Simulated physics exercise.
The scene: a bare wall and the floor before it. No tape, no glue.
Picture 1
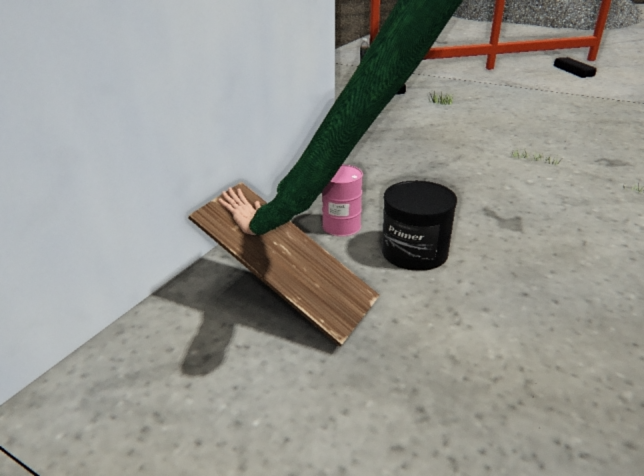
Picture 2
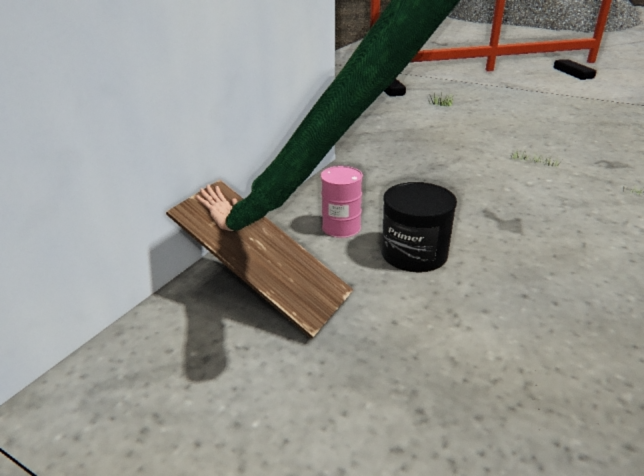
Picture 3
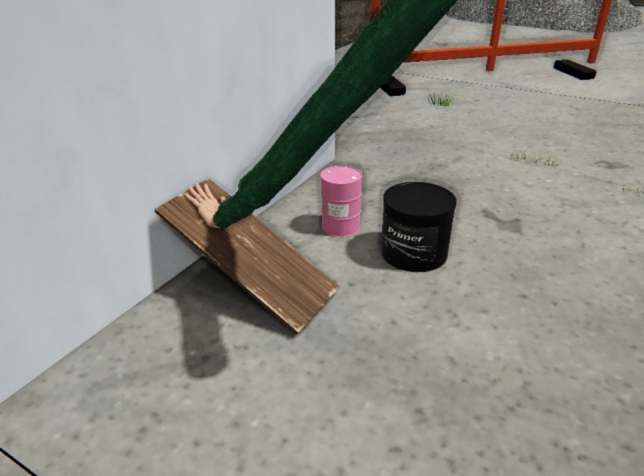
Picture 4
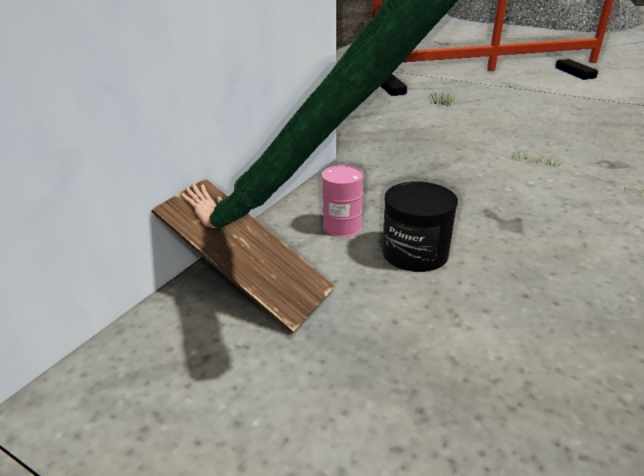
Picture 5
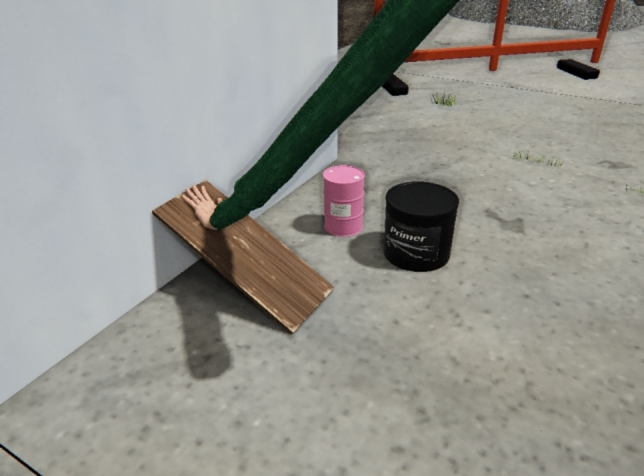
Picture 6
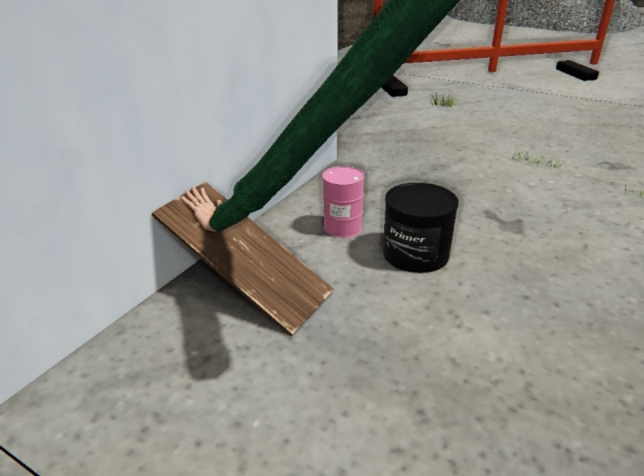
A hand at the end of a long green arm moves a brown board a short way left until it leans on the pale wall, then keeps holding it there, while a pink canister and a black tub stand nearby.
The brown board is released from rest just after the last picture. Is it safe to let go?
As it turns out, it slips out.
Then, 0.30 s on from there, brown board sunk by 15° near (253, 273).
Then, 0.40 s on from there, brown board sunk by 28° near (259, 289).
In the end, moved from the start, brown board; the other 2 unmoved. At the end, from the last picture's camera, brown board near (259, 290). The board gives way.
